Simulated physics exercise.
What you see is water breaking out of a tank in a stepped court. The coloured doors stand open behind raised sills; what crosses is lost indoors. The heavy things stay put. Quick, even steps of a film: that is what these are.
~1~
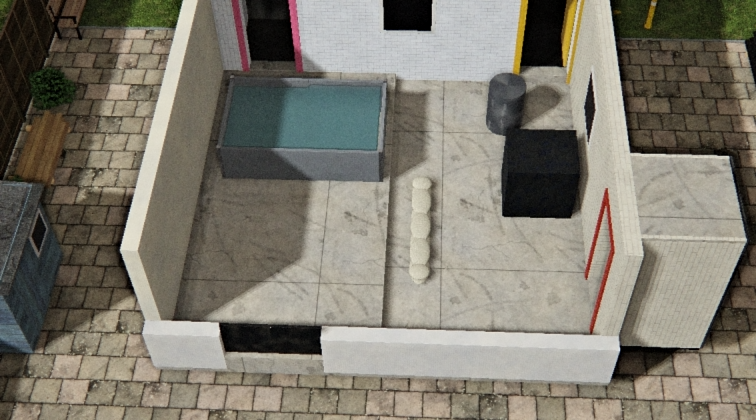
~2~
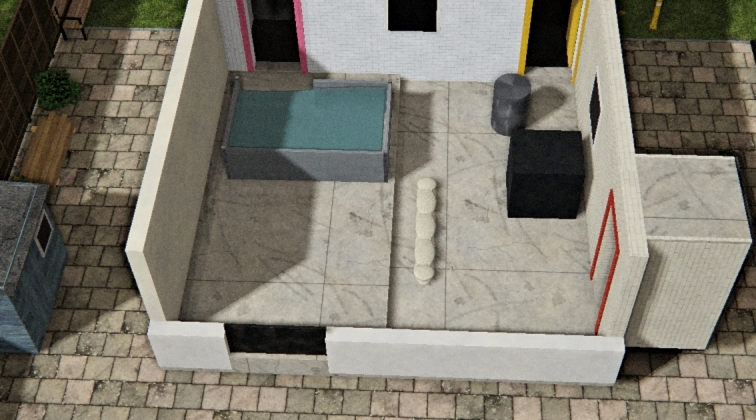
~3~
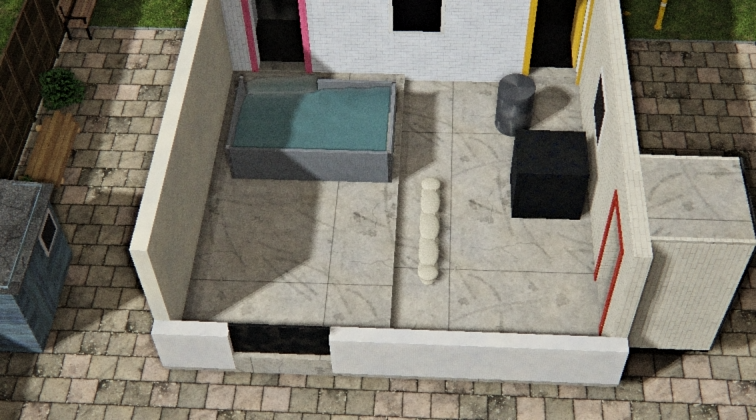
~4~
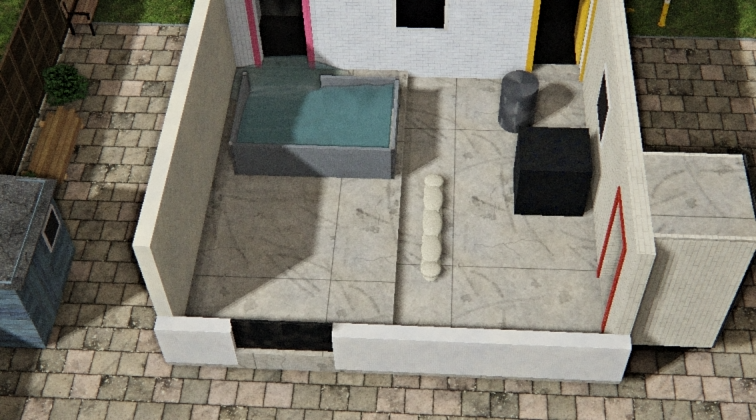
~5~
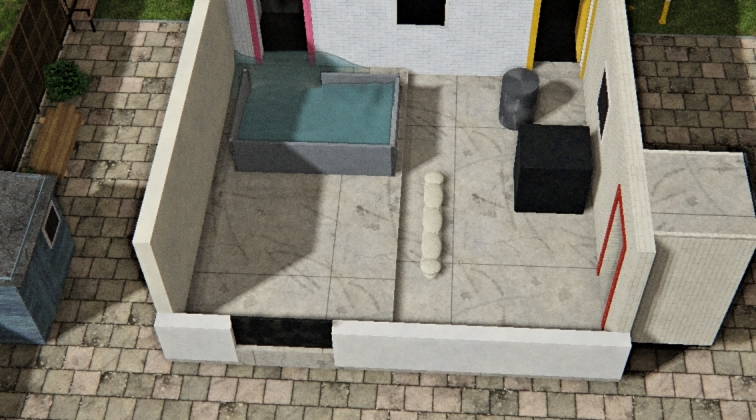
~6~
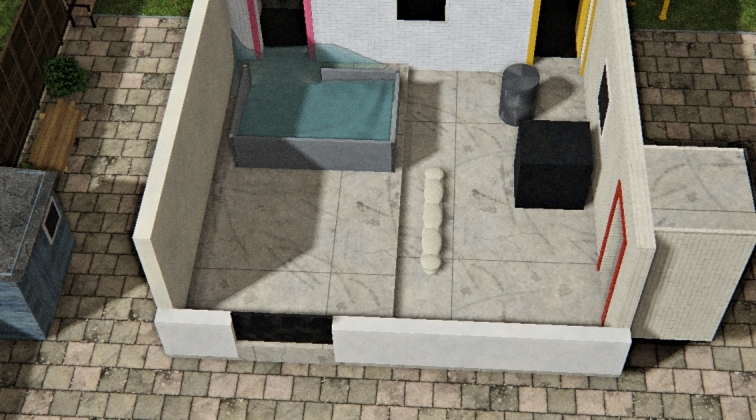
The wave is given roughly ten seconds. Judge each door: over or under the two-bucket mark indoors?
My call: Yellow door, under; pink door, over; red door, under.
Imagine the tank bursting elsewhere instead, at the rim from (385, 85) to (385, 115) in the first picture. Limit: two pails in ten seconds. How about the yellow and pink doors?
Yellow: Past the mark; pink: Short of the mark.
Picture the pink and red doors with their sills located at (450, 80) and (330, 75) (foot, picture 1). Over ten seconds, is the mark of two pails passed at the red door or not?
Result: Red door rises above.
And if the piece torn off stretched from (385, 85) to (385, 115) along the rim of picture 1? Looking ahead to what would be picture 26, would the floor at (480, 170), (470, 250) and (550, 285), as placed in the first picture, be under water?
Going through them, the first would be submerged, the next submerged and the last submerged.
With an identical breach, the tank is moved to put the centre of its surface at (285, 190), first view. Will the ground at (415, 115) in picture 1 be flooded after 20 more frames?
Answer: Submerged.
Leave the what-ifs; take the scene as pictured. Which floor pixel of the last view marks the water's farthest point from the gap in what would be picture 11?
My pick would be pixel (467, 78).
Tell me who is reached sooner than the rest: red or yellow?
Going by the pictures, it would be the yellow-painted one.
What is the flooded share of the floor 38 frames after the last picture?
Roughly 55 per cent.
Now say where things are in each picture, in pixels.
The first picture shows still water in the tank at (304, 117).
In the second picture, the front is at a hidden place, out from the gap on the tank's far side.
In the third picture, the front is at a hidden place, out from the gap on the tank's far side.
In the fourth picture, water pours out on the tank's far side and has run to (240, 69).
In the fifth picture, water pours out on the tank's far side and has run to (364, 69).
In the sixth picture, the front is at (383, 65), out from the gap on the tank's far side.
A moment on, water covers 10 % of the floor; the yellow door not reached, the pink door far over two buckets in, the red door not reached.
Next, water covers 20 % of the floor; the yellow door not reached, the pink door far over two buckets in, the red door not reached.
Then, water covers 35 % of the floor; the yellow door wet at the sill, nothing in, the pink door far over two buckets in, the red door not reached.
Later, water covers 55 % of the floor; the yellow door wet at the sill, nothing in, the pink door far over two buckets in, the red door not reached.
In the end, water covers 80 % of the floor; the yellow door wet at the sill, nothing in, the pink door far over two buckets in, the red door not reached.
